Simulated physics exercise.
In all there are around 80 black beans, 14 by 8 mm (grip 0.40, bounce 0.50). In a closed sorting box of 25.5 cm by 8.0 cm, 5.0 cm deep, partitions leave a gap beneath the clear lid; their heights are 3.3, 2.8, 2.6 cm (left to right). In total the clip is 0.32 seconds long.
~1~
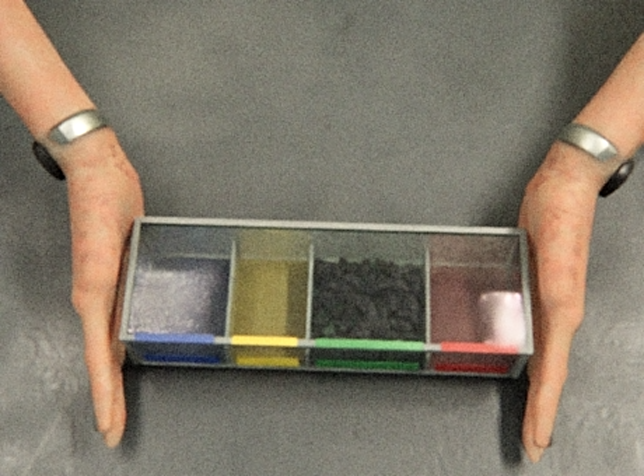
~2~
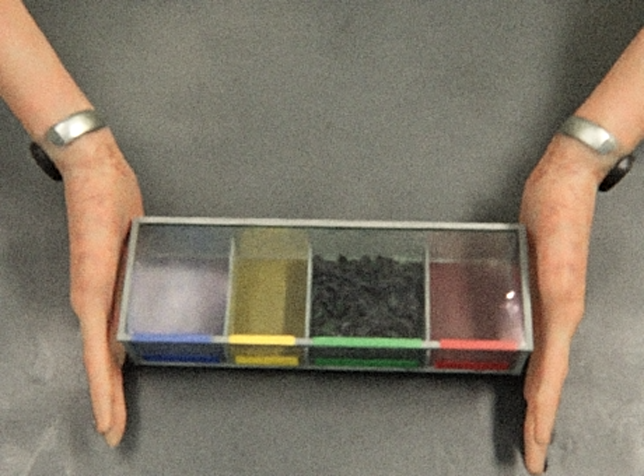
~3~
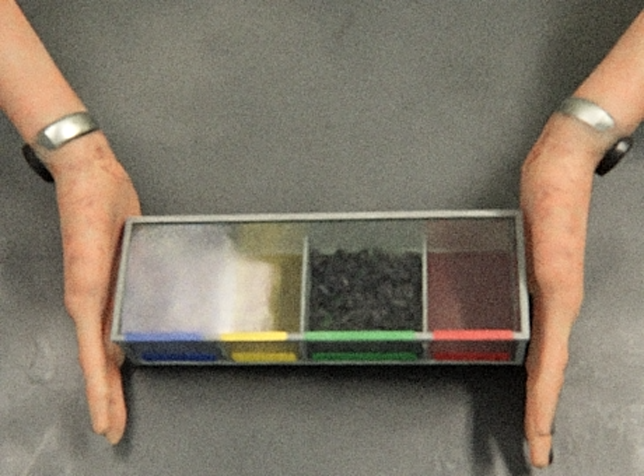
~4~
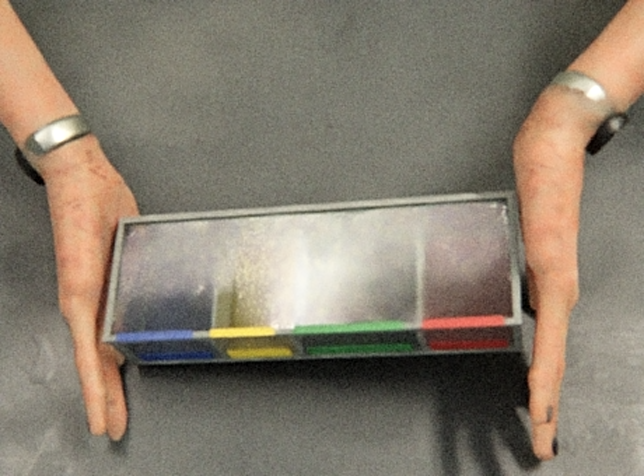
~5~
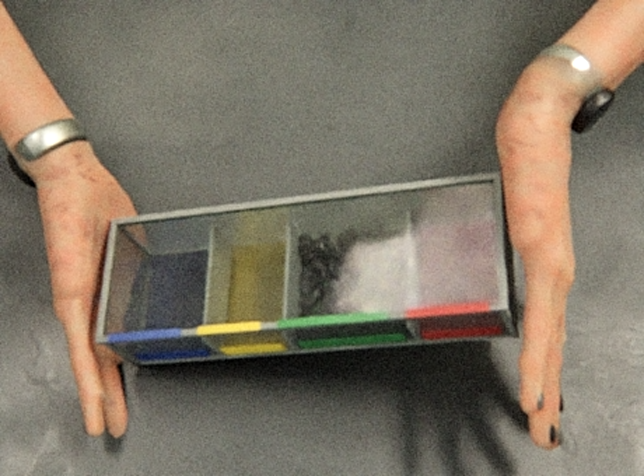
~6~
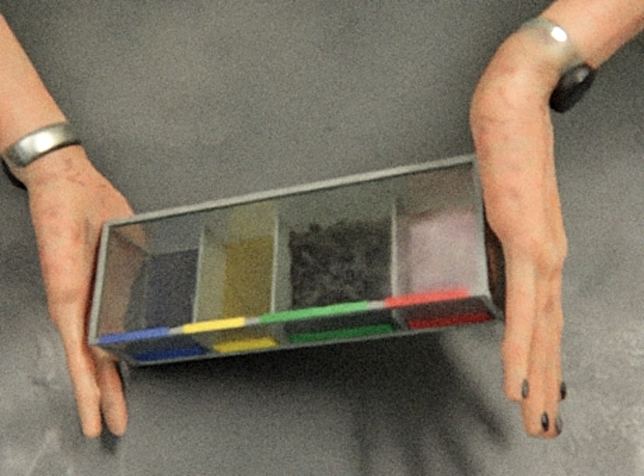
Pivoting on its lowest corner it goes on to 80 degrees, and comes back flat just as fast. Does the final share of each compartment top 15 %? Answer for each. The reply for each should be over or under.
For red it is under, for blue it is over, for green it is over, for yellow it is over.
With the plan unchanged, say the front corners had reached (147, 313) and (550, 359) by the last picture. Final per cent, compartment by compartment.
Per cent at the end: Red 45; blue 0; green 55; yellow 0.
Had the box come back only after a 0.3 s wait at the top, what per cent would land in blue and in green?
Final amounts would be blue 40% and green 50%.
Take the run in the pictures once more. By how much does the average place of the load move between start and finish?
Roughly 6.5 cm.
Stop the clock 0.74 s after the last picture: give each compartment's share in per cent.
You'd find red at 0, blue at 10, green at 80 and yellow at 10 per cent.
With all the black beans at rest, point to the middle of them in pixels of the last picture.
My guess is close to (319, 322).
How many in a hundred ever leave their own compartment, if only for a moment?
I'd say near 45 percent of them.
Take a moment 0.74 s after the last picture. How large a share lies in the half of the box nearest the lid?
Around 40 %.
Then, 0.74 s after the last picture, tilt 78 degrees; blue 10 %, green 80 %, yellow 10 %.
Then, 1.23 s after the last picture, tilt 33 degrees; blue 25 %, green 55 %, yellow 20 %.
Then, 1.79 s after the last picture, tilt 0 degrees; blue 25 %, green 55 %, yellow 20 %.
In the end, red 0 %, blue 25 %, green 55 %, yellow 20 %.
